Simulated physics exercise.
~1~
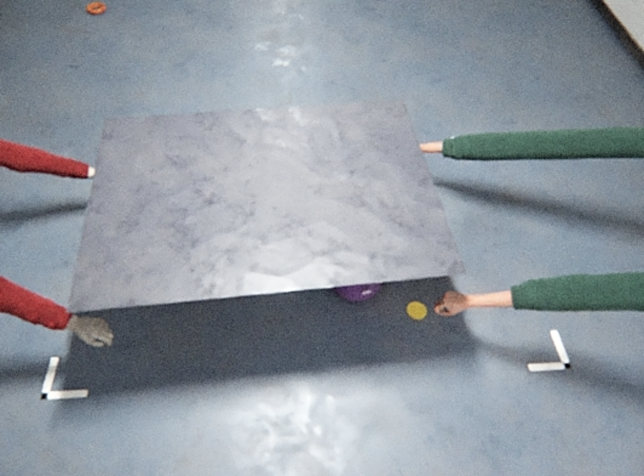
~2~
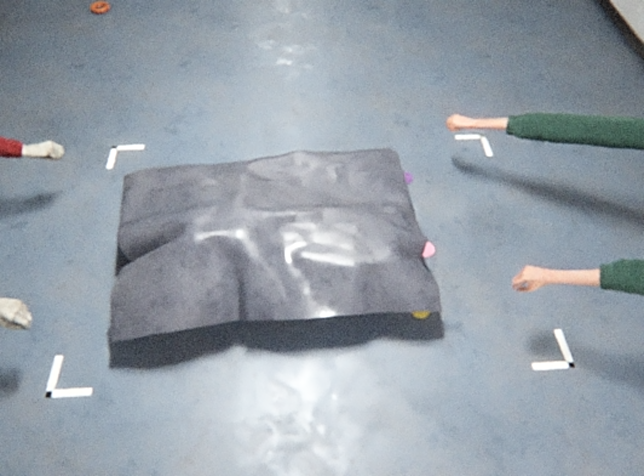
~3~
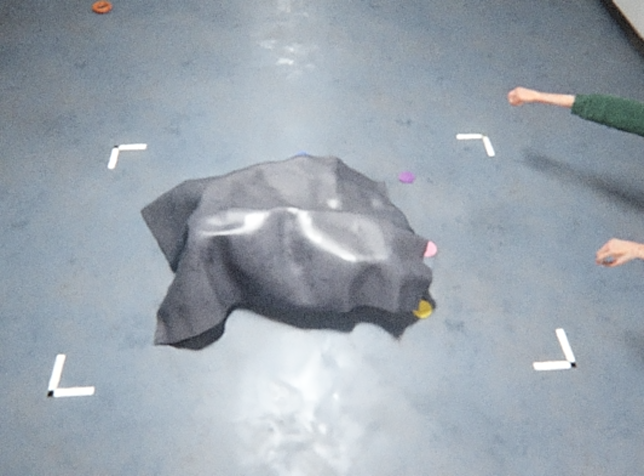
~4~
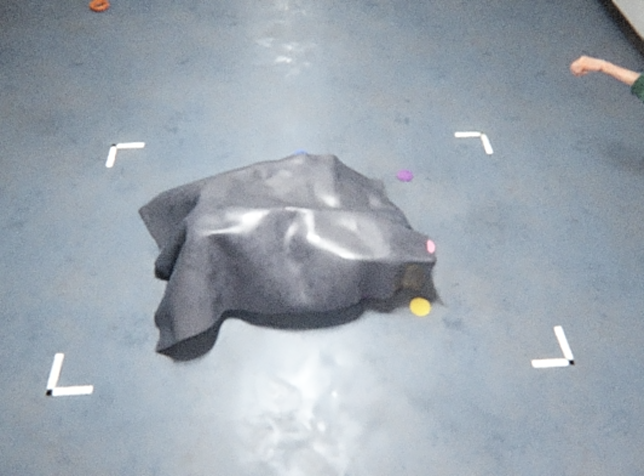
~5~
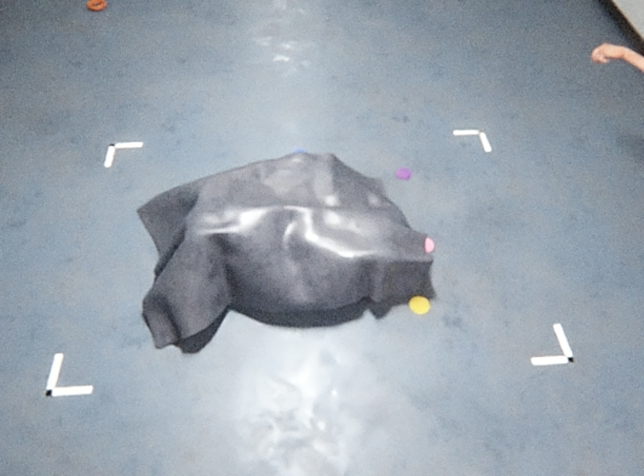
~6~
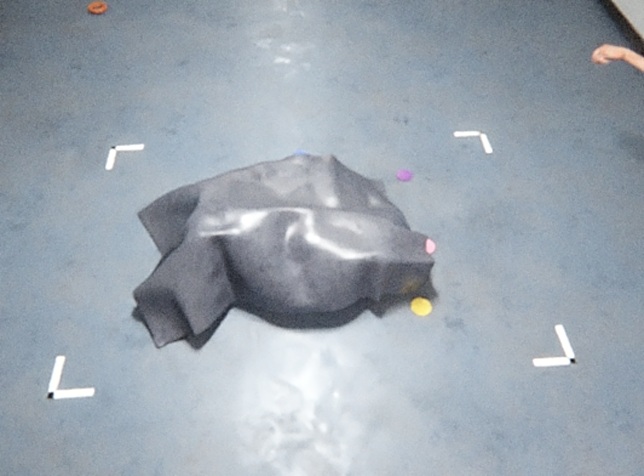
Dark tarp held level by four hands dropping and crumpling into a heap on a hallway floor, small coloured objects still showing.
